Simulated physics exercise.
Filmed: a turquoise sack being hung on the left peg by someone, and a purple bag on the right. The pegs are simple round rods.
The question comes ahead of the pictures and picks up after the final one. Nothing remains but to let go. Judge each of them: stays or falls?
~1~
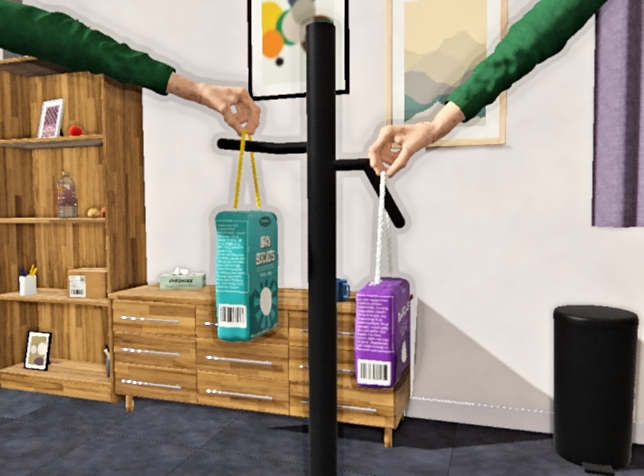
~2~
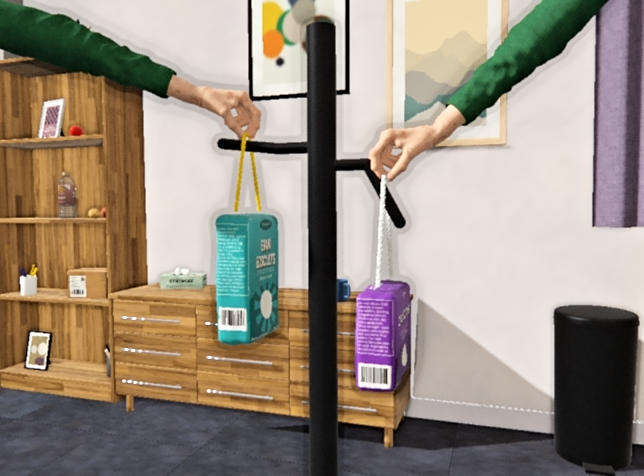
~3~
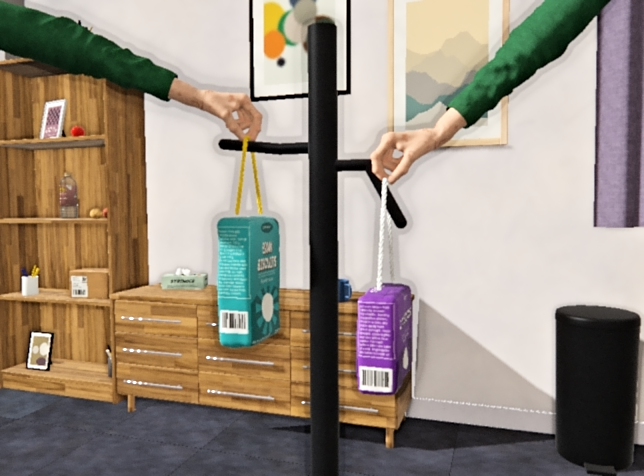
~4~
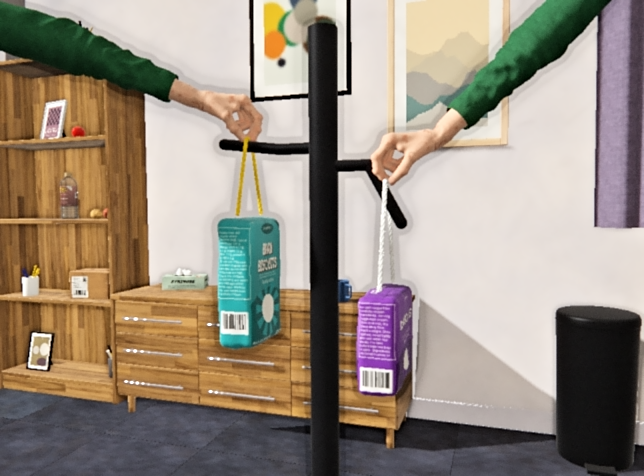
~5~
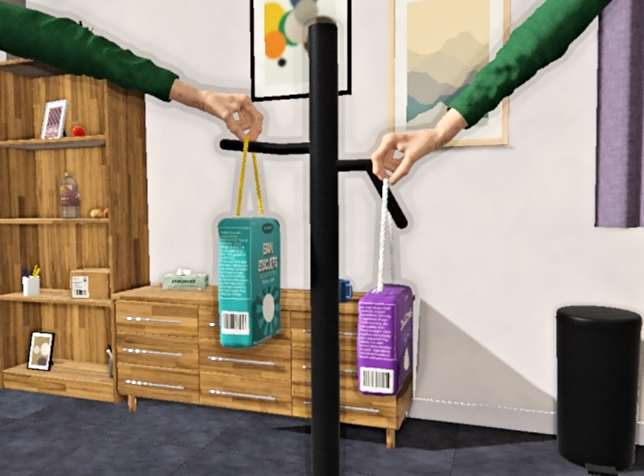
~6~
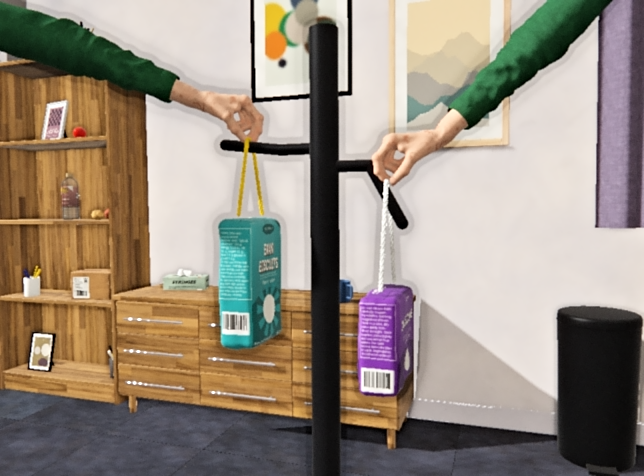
Outcome: The turquoise sack hangs on, the purple bag drops off.
Then, 0.44 s later than the last view, turquoise sack hanging from its loop near (252, 282); purple bag on the floor.
Finally, turquoise sack hanging from its loop near (252, 282); purple bag on the floor. The turquoise sack remains on its peg and the purple bag slips off its peg.
